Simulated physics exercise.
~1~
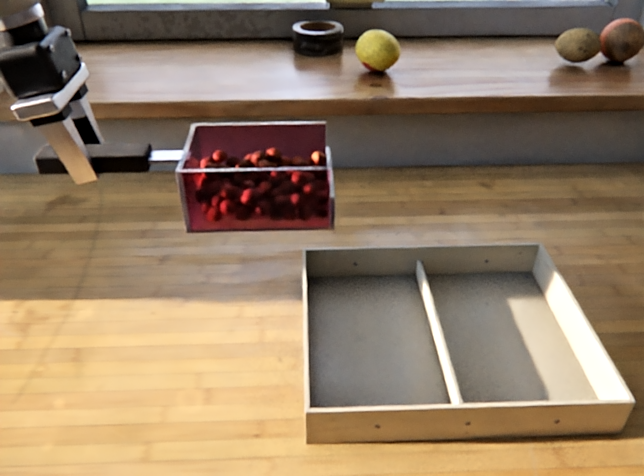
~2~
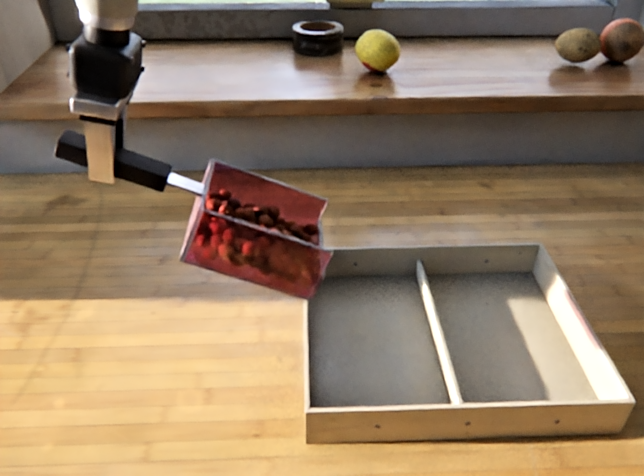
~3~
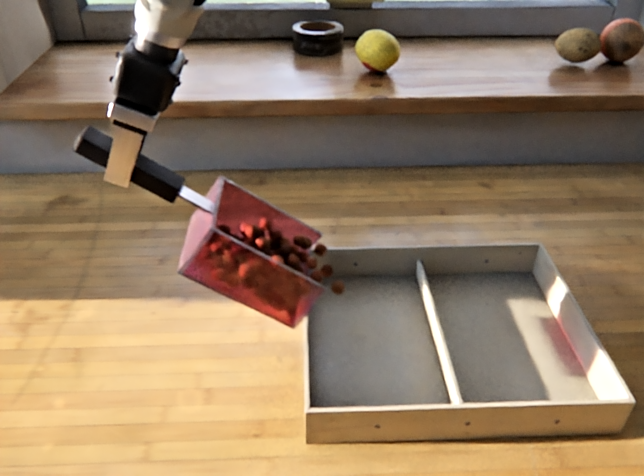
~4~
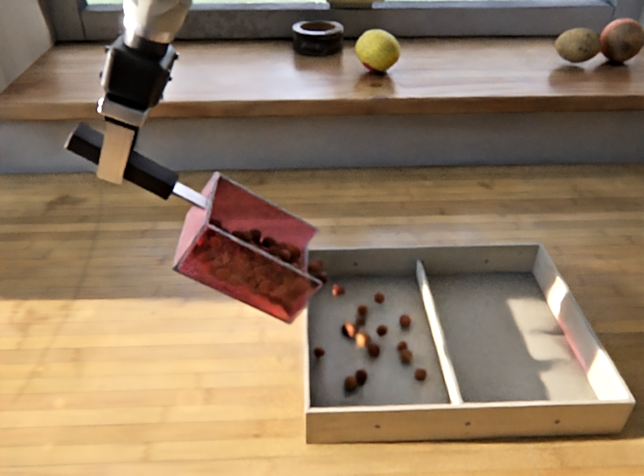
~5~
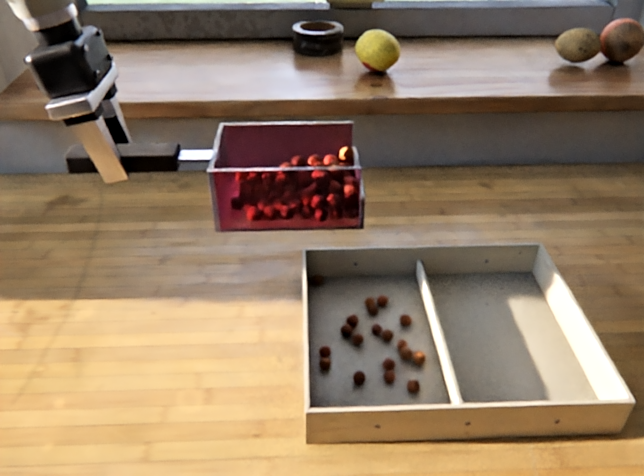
On a sunlit wooden table below a windowsill holding a roll of dark tape, a yellow fruit and two brownish ones, seen from the front and slightly above, a robot arm at the left grips a clear reddish box by its black handle. The box is heaped with small red-brown nuts, and a pale, empty tray with two compartments sits at the right. The arm lowers the box and tips it toward the tray. Nuts spill over the edge and scatter across the left compartment. Finally the box is lifted level, still holding most of its load, while the right compartment stays empty.
